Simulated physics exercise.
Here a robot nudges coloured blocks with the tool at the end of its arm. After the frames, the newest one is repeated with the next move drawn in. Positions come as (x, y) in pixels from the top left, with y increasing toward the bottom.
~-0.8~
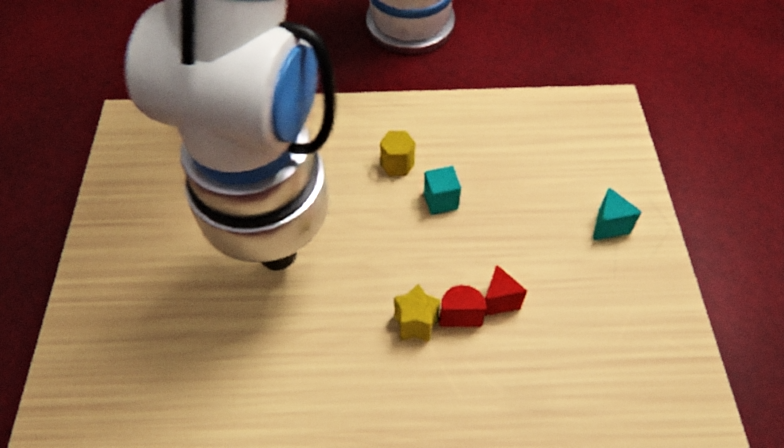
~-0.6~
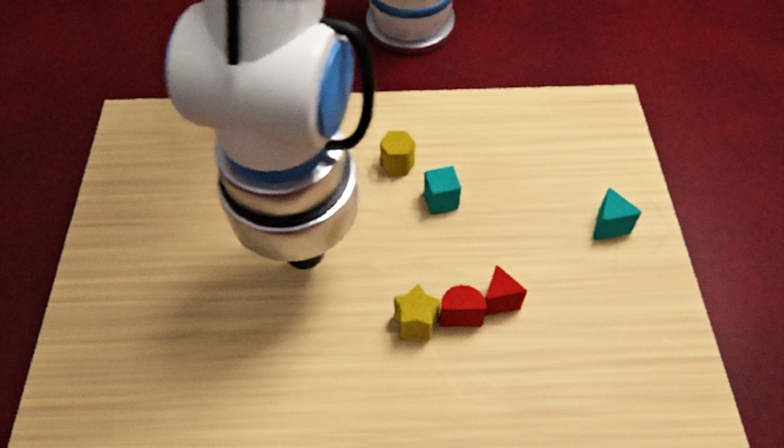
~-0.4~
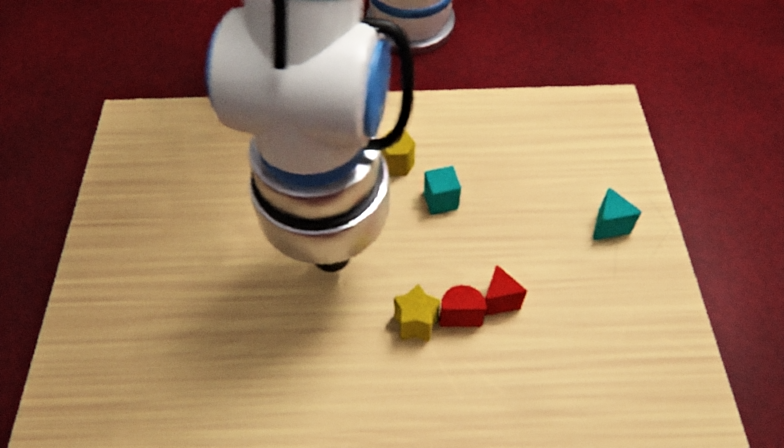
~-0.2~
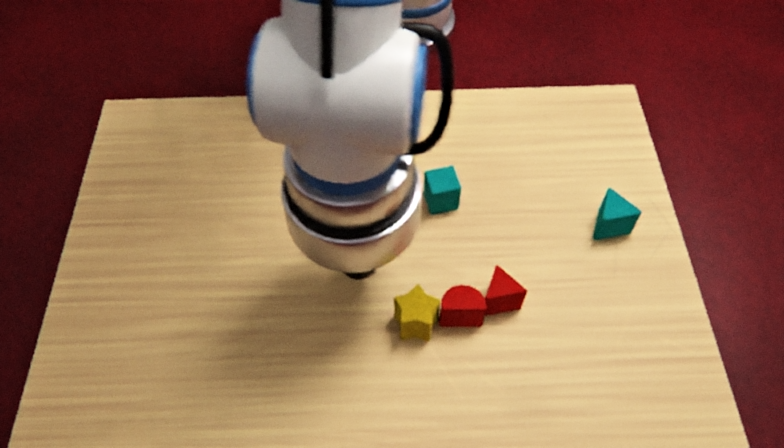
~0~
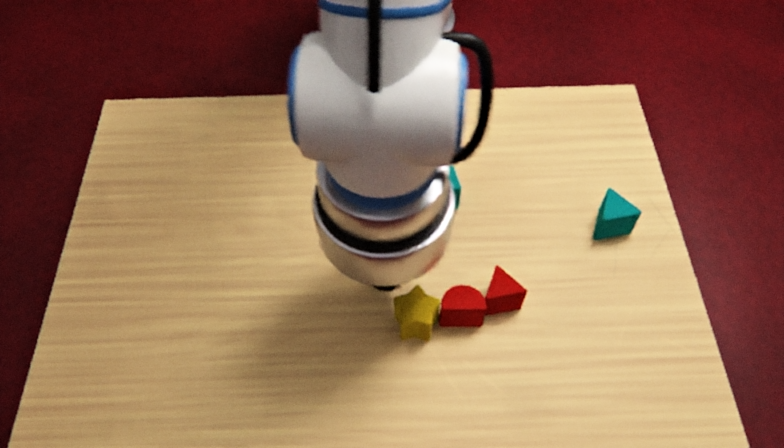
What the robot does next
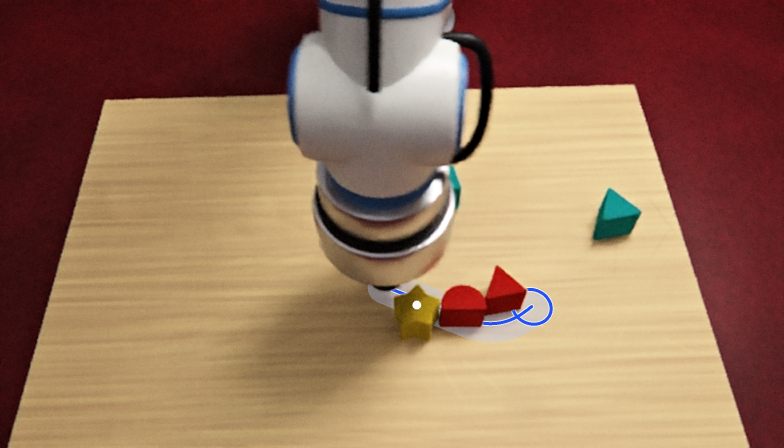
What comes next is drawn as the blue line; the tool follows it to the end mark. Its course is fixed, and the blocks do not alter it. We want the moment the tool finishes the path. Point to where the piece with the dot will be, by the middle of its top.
It is at (437, 326).
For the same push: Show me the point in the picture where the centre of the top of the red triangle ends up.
The middle of its top is at (539, 259).
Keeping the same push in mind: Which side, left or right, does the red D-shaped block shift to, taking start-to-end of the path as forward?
It moves right.
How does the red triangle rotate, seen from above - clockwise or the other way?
The red triangle rotates counterclockwise.
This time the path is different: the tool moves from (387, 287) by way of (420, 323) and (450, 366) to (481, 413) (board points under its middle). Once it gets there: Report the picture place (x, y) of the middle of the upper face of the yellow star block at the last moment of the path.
Answer: (508, 436).
The drawn path runs from (387, 287) via (435, 306) and (485, 323), ending at (532, 307); the dot is on the yellow star block.
What follows on the original path. One third of the way, tool at (437, 295); yellow star block at (431, 323), turned 45° clockwise; red D-shaped block at (471, 306), turned 25° anticlockwise; red triangle at (507, 283).
Two thirds of the way, tool at (489, 311); yellow star block at (437, 326), turned 65° clockwise; red D-shaped block at (523, 327), turned 15° anticlockwise; red triangle at (513, 281), turned 40° anticlockwise.
At the end, tool at (536, 294); yellow star block at (437, 326), turned 65° clockwise; red D-shaped block at (544, 331), turned 15° clockwise; red triangle at (539, 259), turned 115° anticlockwise.
